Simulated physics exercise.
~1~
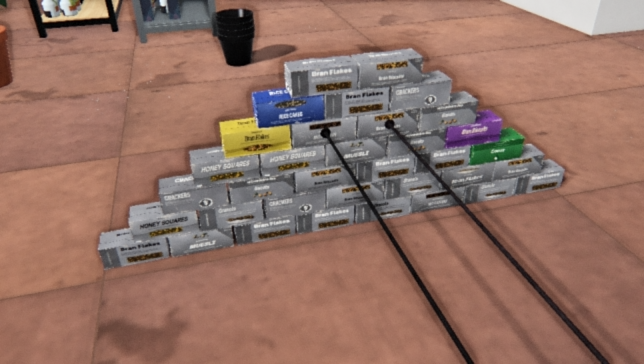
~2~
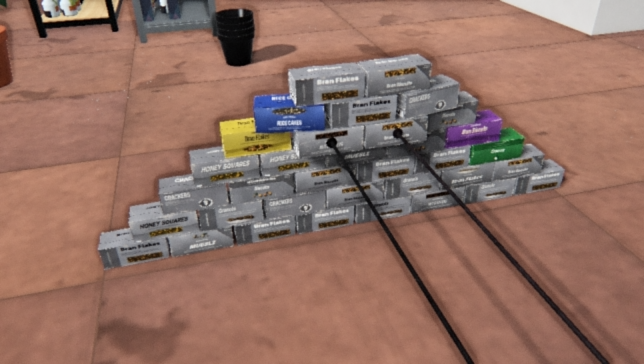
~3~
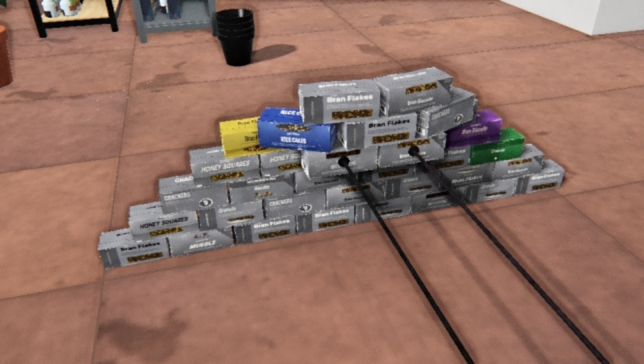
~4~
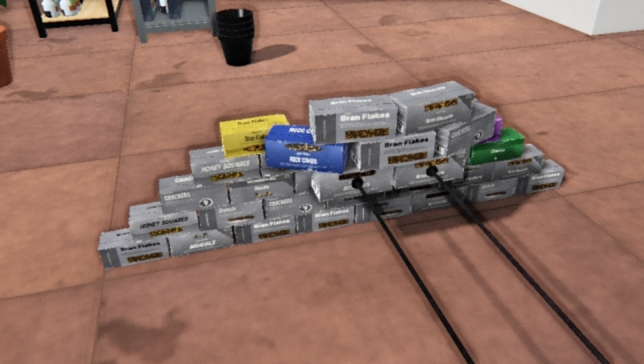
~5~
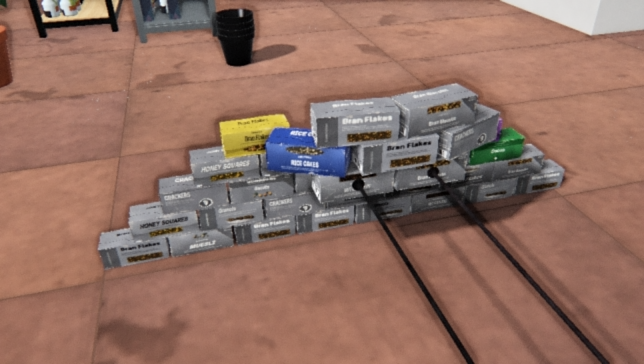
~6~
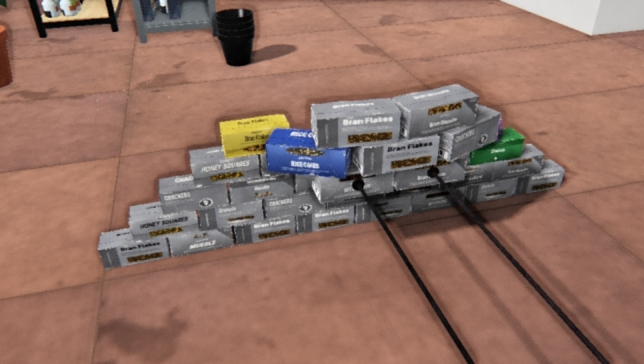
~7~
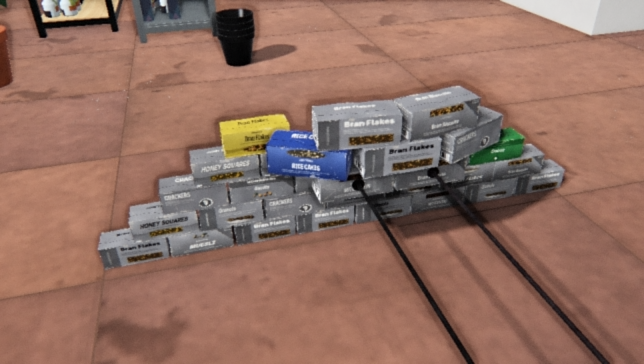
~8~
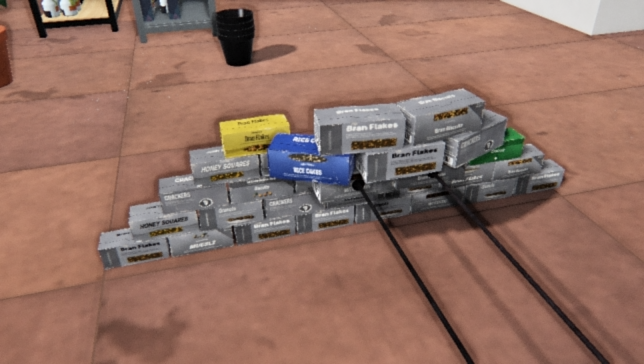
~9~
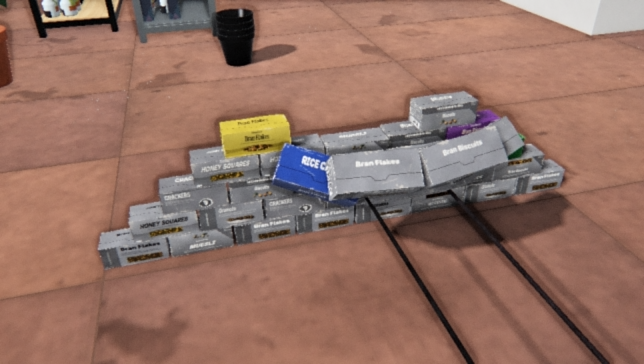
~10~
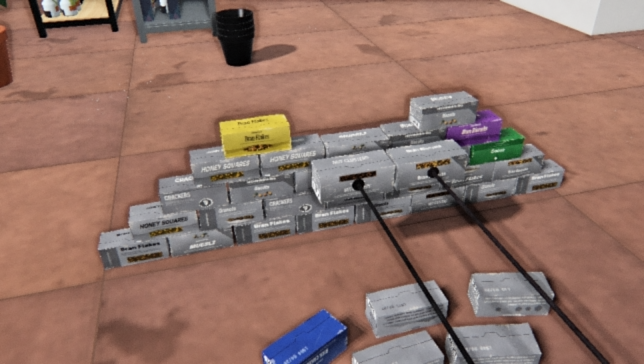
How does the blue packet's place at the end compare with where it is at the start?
At the start the blue packet sits high in the left part of the wall, just right of the yellow one. By the end it is down on the floor in front of the wall, to the left of the fallen grey packets.
